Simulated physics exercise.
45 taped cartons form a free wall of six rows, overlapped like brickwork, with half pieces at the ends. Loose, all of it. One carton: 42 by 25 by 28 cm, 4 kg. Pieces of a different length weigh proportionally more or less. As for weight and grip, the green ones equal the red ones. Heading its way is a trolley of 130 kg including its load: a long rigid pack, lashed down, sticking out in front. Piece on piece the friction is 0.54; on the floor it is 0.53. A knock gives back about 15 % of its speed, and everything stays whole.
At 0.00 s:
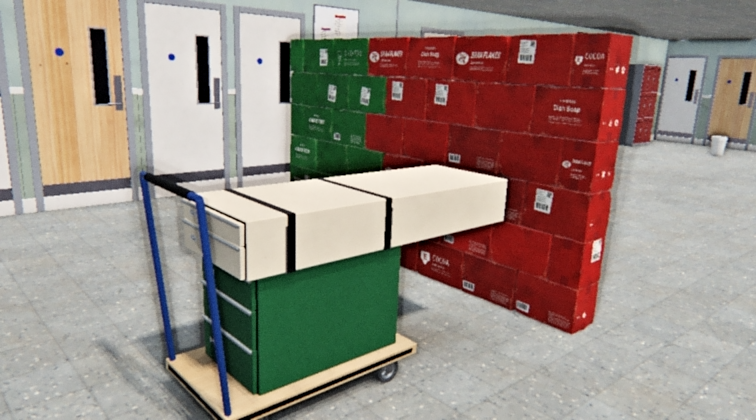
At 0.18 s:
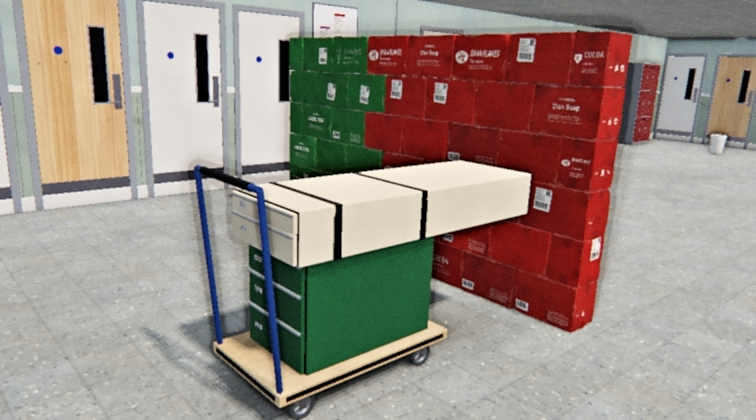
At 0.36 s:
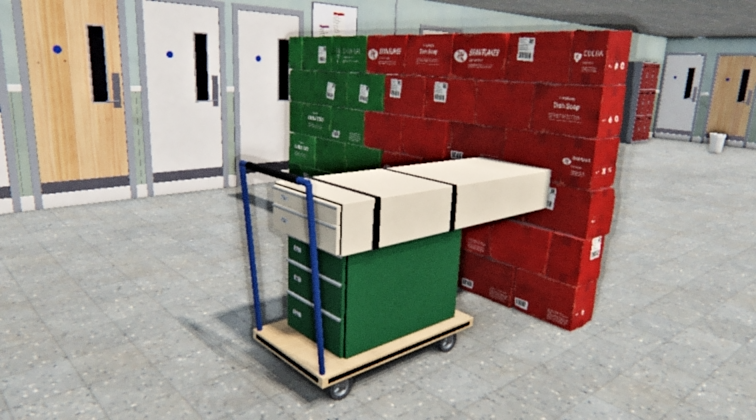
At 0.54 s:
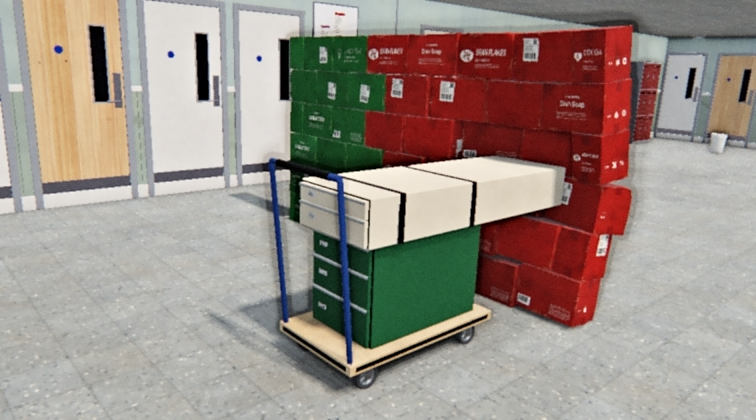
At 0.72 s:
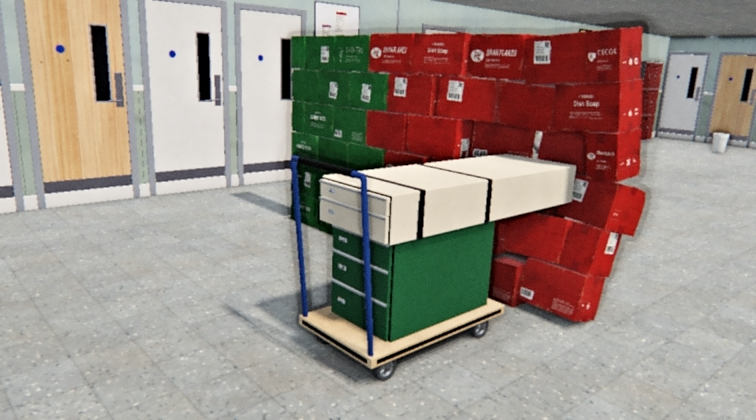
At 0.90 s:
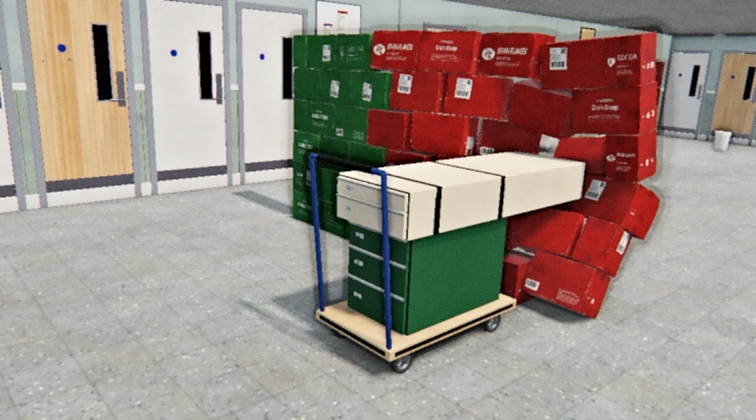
The footage shows a trolley carrying a long pale pack atop a green drawer cabinet rolling rightward into a wall of green and red cartons, the pack's front end pushing into the red side, where cartons shift, tilt and separate.
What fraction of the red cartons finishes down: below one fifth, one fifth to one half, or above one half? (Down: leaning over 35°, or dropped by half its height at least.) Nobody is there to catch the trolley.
I'd bet the downed portion tops half.
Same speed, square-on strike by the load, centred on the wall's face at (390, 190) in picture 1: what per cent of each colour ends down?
That hit would leave red at 60 and green at 30 per cent down.
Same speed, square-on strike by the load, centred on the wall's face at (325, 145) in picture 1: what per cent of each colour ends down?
That would leave red at 0 % and green at 80 %.
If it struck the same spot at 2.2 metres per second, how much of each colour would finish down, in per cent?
Red 50%, green 0%.
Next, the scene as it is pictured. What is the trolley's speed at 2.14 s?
The trolley is doing roughly 0.1 m/s at that moment.
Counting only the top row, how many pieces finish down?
The number is 5.
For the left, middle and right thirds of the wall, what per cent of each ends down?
Left 0, middle 40, right 90 per cent.
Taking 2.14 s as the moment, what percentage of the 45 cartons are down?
45 percent by then.
Around 1.10 s, load 50 cm past the wall's line, still rolling; 11 of the 27 red cartons down (11 of 45 in all colours); top red carton tipped 22°, 21 cm lower.
Around 1.46 s, load 64 cm past the wall's line, still rolling; 14 of the 27 red cartons down (14 of 45 in all colours); top red carton tipped 57°, 85 cm lower.
Around 2.14 s, load 75 cm past the wall's line, still rolling; 20 of the 27 red cartons down (20 of 45 in all colours); top red carton on its side.
Finally (3.6 s), load 75 cm past the wall's line, stopped; 20 of the 27 red cartons down (20 of 45 in all colours); top red carton on its side; top green carton unmoved. That is 74 per cent. Seen by the last camera, middles, top green carton near (311, 52).
